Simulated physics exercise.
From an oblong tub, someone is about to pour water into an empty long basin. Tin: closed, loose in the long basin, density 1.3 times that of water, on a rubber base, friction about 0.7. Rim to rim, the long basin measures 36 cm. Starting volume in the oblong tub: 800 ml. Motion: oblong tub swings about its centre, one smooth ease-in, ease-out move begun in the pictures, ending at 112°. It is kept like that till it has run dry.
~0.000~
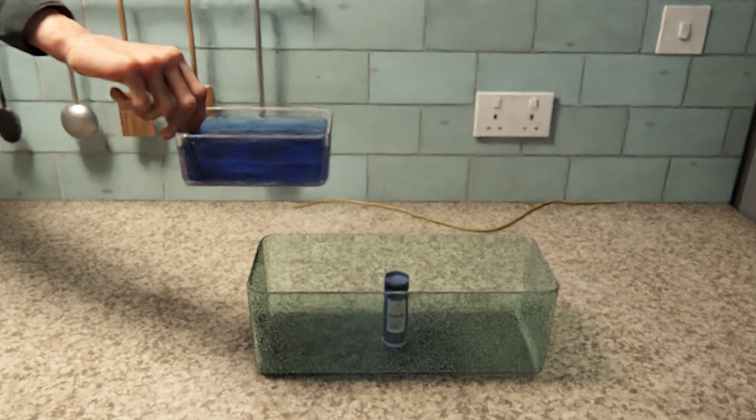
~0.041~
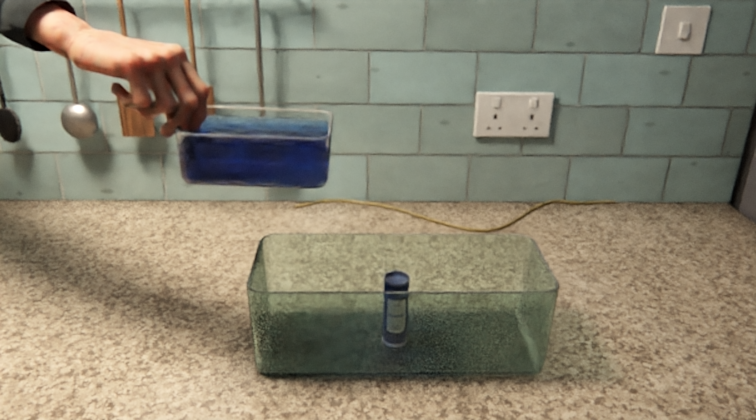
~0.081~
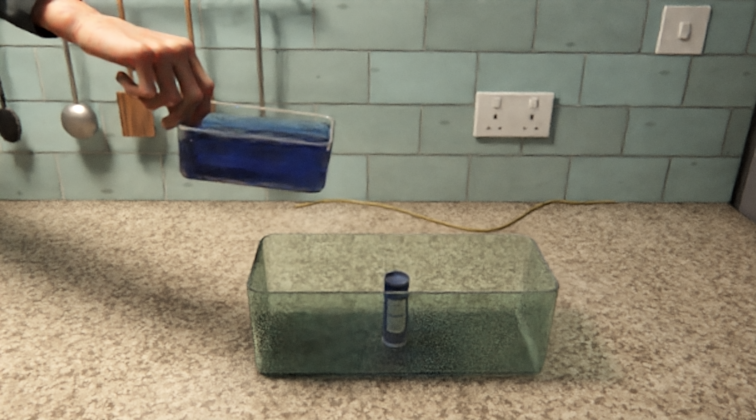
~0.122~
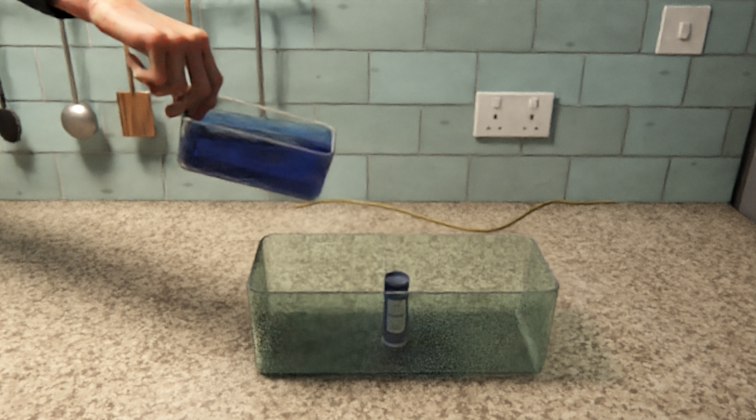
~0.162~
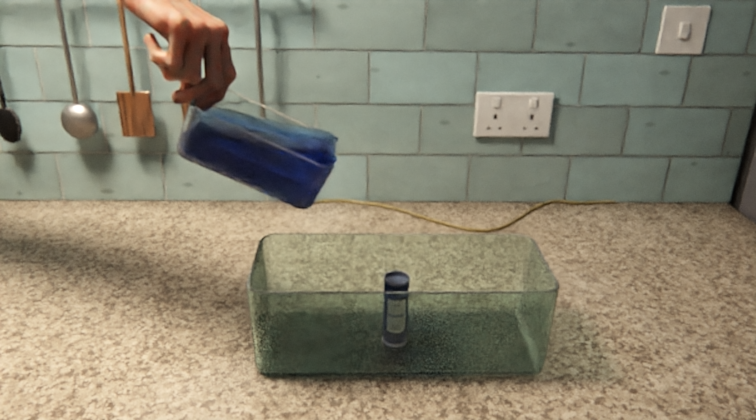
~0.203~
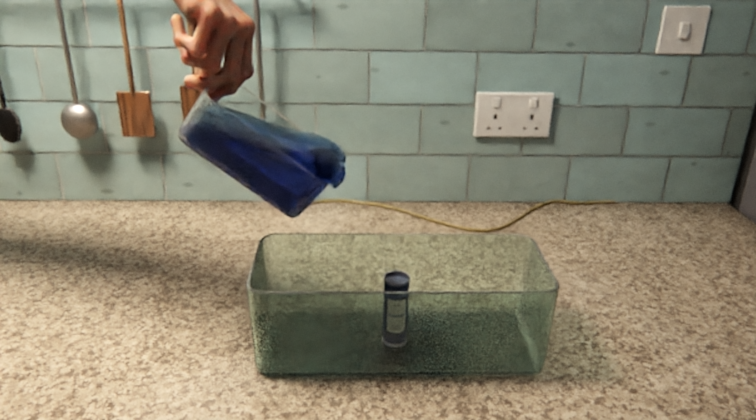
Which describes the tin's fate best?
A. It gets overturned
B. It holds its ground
The answer is A.
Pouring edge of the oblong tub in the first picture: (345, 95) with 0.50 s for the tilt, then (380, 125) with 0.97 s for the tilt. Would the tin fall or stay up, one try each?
Try 1: Tipped over; try 2: Still standing.
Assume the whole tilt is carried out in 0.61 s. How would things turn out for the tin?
In that case the tin overturns.
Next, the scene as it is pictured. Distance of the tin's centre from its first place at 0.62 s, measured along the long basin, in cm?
About 5 cm.
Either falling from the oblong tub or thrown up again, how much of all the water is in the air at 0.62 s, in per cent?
5 per cent or so.
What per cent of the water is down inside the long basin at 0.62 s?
88 %, more or less.
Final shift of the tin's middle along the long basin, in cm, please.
Net tin displacement: Roughly 8.0 cm.
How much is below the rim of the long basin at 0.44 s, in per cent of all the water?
About 58%.
After 0.44 s the tilt is 108° and 8 per cent is still to pour; the tin stands where it began.
After 0.62 s the tilt is 112° and 2 per cent is still to pour; the tin leans 32°.
After 0.81 s the tilt is 112° and 0 per cent is still to pour; the tin lies on its side.
After 1.01 s the tilt is 112° and 0 per cent is still to pour; the tin lies on its side.
In the end the tin lies on its side.
